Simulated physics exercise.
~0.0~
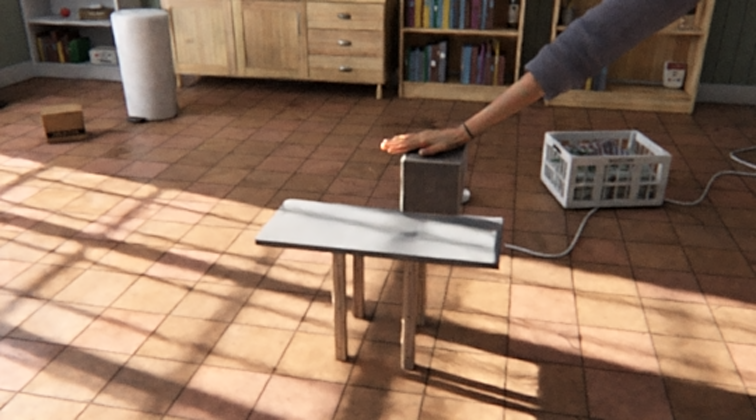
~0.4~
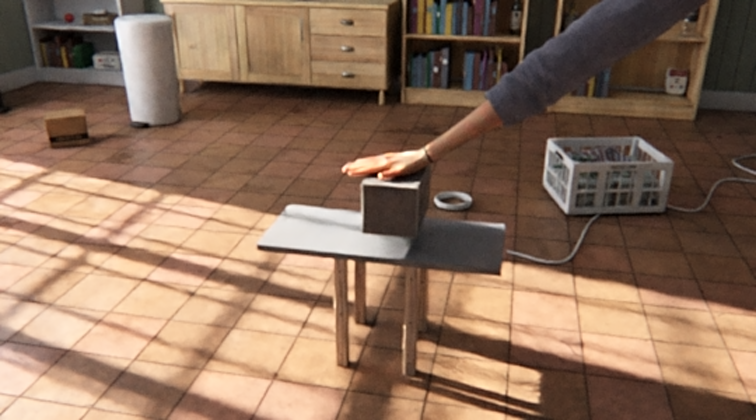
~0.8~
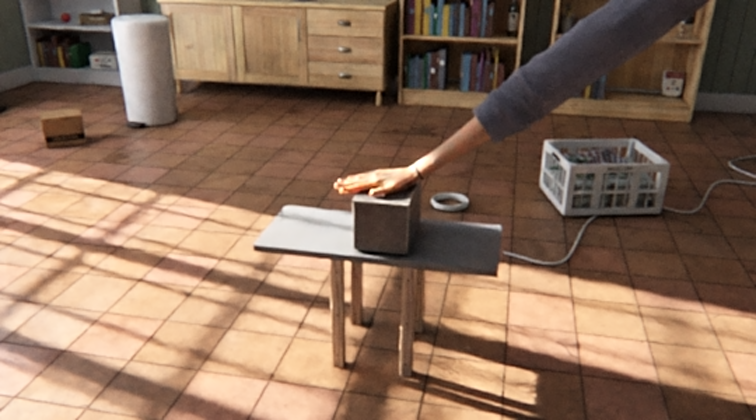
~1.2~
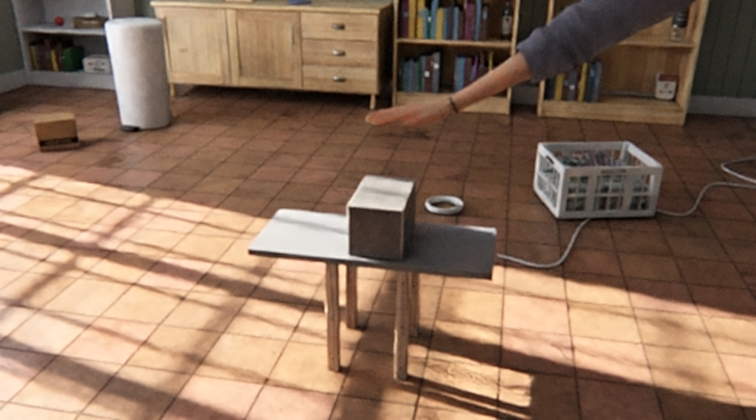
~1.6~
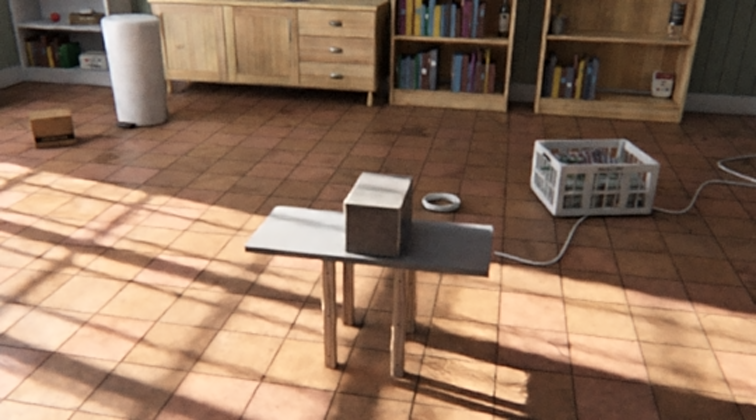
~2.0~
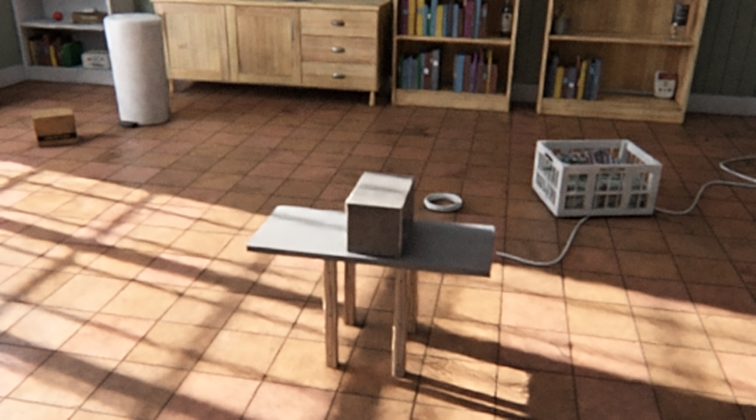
A hand lowered a grey-brown block onto a small grey table standing on a sunlit tiled floor, shifting it left and down onto the top. The hand then let go and drew away, and the table stayed steady with the block resting on it.
